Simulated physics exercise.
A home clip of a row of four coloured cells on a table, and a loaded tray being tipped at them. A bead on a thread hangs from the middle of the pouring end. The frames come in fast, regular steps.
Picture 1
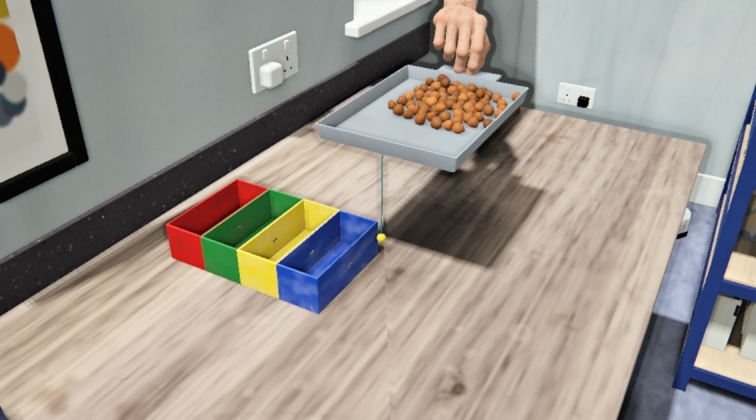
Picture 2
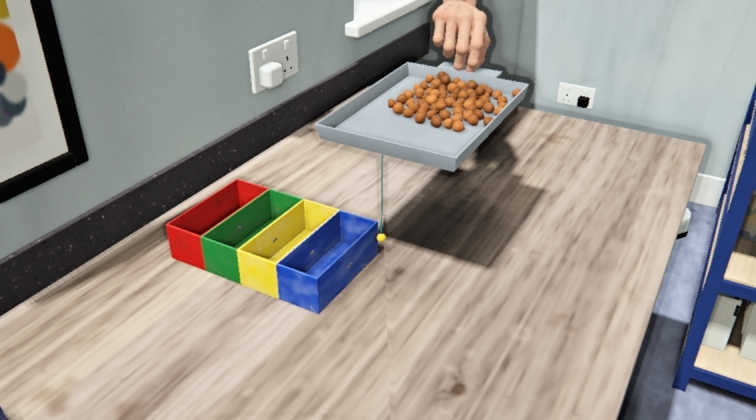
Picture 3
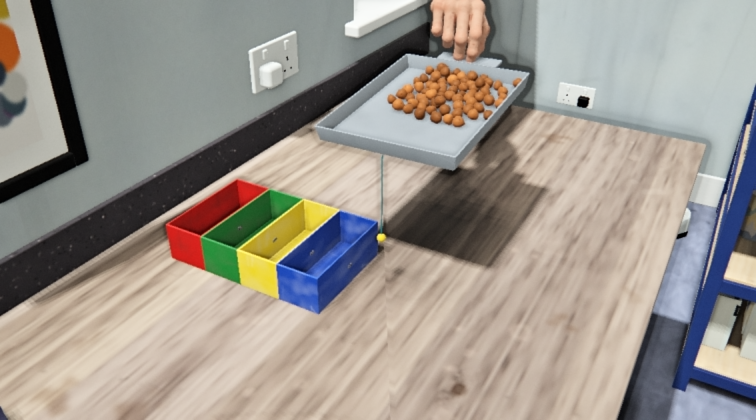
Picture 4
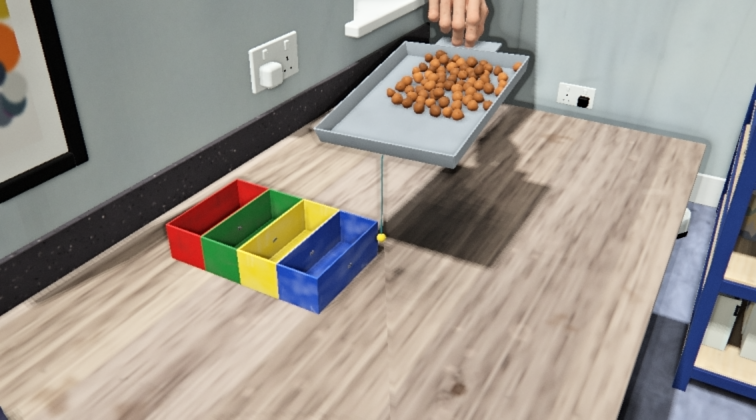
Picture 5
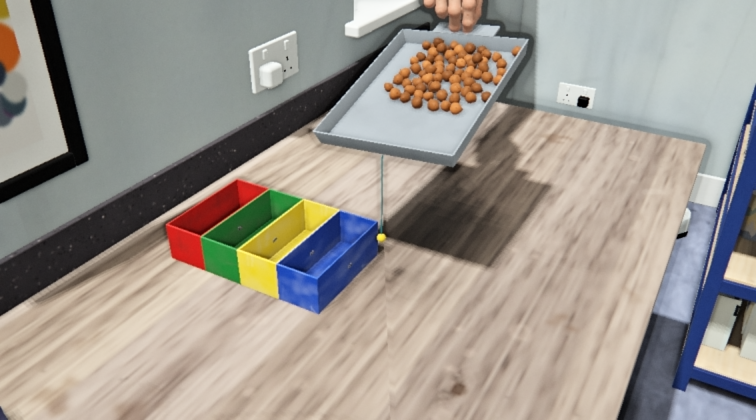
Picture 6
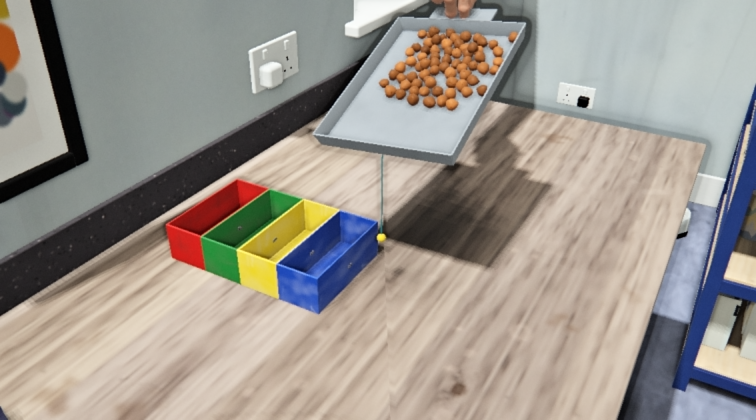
Grey tray of small round brown nuts tilting steadily as a hand raises its far end near four coloured open boxes.
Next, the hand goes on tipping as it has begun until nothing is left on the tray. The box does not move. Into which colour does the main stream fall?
The blue cell gets the most.
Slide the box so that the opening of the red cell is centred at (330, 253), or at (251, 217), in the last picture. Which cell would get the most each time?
In turn: Red; the yellow one.
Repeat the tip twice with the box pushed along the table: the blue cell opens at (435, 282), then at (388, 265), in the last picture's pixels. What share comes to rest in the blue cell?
First some 0, then 10 per cent.
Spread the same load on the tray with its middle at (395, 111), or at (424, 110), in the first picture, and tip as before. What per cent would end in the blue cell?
In turn 50 and 50 in a hundred.
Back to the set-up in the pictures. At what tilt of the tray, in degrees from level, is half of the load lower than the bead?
At some 105 degrees.
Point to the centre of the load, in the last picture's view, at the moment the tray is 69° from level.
Close to (351, 133).
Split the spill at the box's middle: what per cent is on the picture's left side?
Close to 20 per cent.
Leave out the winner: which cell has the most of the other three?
It is the yellow cell.
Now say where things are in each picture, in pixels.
In the first frame, corners of the pouring end at (320, 123) and (455, 156), level; middle of the load at (450, 105), hazelnuts; bead on its thread at (381, 238); red cell at (186, 244); green cell at (221, 257); yellow cell at (258, 271); blue cell at (298, 285).
In the second frame, corners of the pouring end at (320, 124) and (454, 156), level; middle of the load at (450, 103).
In the third frame, corners of the pouring end at (319, 125) and (454, 155), tipped barely, lowest at the left corner; middle of the load at (450, 96).
In the fourth frame, corners of the pouring end at (318, 127) and (452, 154), tipped a little, lowest at the left corner; middle of the load at (450, 86).
In the fifth frame, corners of the pouring end at (317, 130) and (451, 153), tipped clearly, lowest at the left corner; middle of the load at (448, 76).
In the sixth frame, corners of the pouring end at (317, 132) and (450, 152), tipped clearly, lowest at the left corner; middle of the load at (445, 67), about a third on the move; red cell at (186, 244); green cell at (221, 257); yellow cell at (258, 271); blue cell at (298, 285).
Soon, tray tipped steeply; most on the tray; a stray few in the blue cell; about a quarter falling or outside the box.
A while on, tray tipped past a quarter turn; about a quarter on the tray; about a third in the blue cell; a small part in the yellow cell; a stray few in the green cell; about a third falling or outside the box.
Towards the end, tray tipped past a quarter turn; about half in the blue cell; a small part in the yellow cell; a stray few in the green cell; about a quarter falling or outside the box.
Finally, tray tipped past a quarter turn; about half in the blue cell; a small part in the yellow cell; a stray few in the green cell; none in the red cell; about a quarter outside the box.
